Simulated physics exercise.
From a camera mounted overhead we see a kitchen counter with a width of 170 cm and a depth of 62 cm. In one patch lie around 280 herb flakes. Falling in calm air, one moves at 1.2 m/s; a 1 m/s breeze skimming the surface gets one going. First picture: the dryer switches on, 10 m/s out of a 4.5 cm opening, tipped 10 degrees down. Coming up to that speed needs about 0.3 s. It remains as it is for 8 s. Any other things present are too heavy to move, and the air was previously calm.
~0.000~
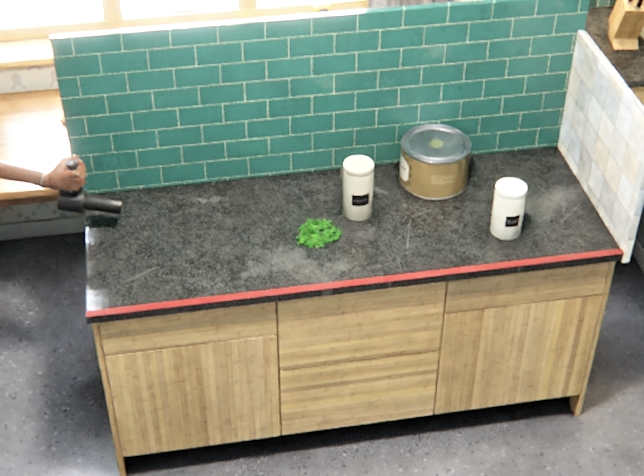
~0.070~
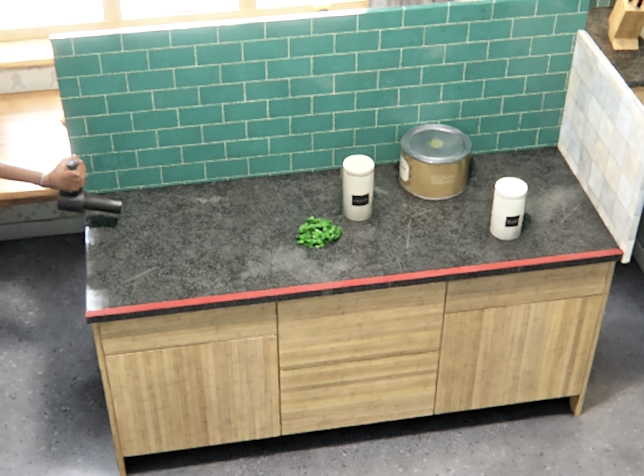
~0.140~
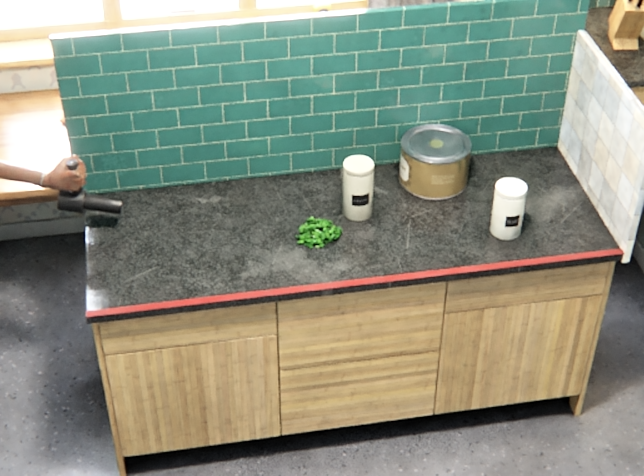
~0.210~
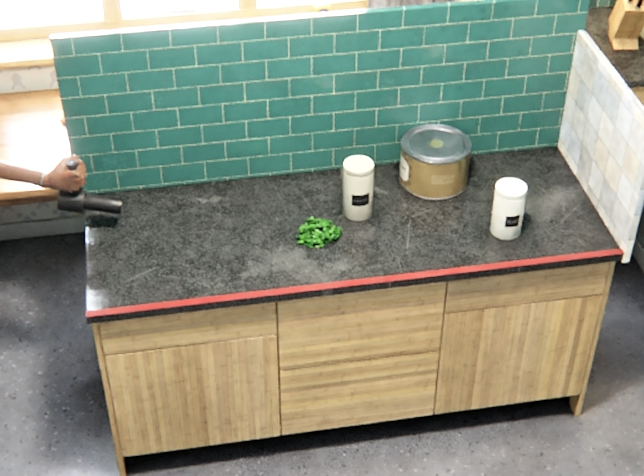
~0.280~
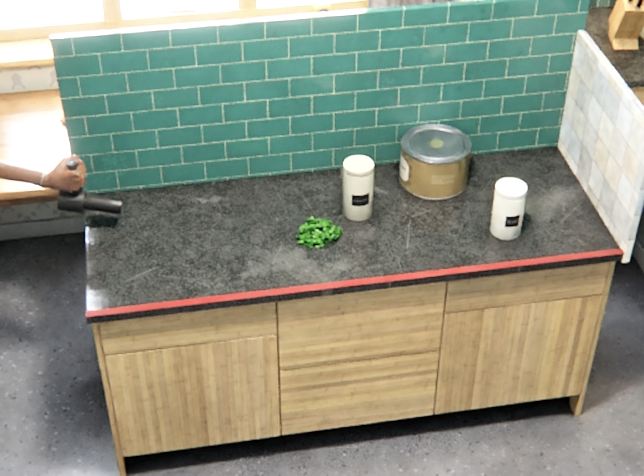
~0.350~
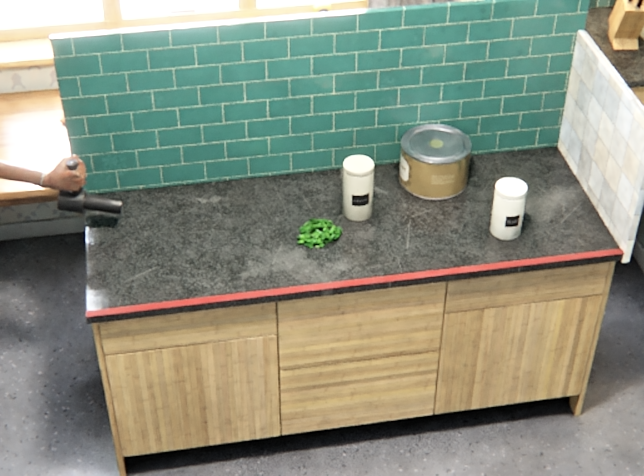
A hand held a dark dryer still at the left end of a red-edged kitchen counter, and nothing visibly moved, the green herb flakes staying in their patch near the jars and large tin.
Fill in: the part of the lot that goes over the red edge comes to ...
Over a quarter.
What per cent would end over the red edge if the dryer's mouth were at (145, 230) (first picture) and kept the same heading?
My estimate is close to 5 percent.
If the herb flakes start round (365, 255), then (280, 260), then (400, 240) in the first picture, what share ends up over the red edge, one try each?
In that order: 100 %, 100 %, 80 %.
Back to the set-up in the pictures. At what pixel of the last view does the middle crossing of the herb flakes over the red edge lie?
The halfway point of the crossings is around (500, 269) in the last picture.
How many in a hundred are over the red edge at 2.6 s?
It comes to around 70 %.
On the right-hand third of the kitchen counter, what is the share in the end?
20 %.
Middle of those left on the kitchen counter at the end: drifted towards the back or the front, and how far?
It drifts toward the rear side, close to 25 cm in all.
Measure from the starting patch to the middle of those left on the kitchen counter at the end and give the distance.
95 cm.
After 1.6 s, 65 % are over the red edge; the middle of those still in play is near (540, 215); 68 % have settled or left.
After 2.6 s, 70 % are over the red edge; the middle of those still in play is near (553, 195); 72 % have settled or left.
After 4.4 s, 73 % are over the red edge; the middle of those still in play is near (584, 191); 81 % have settled or left.
After 8.0 s, at the end, 75 % are over the red edge; the middle of those still in play is near (560, 164).
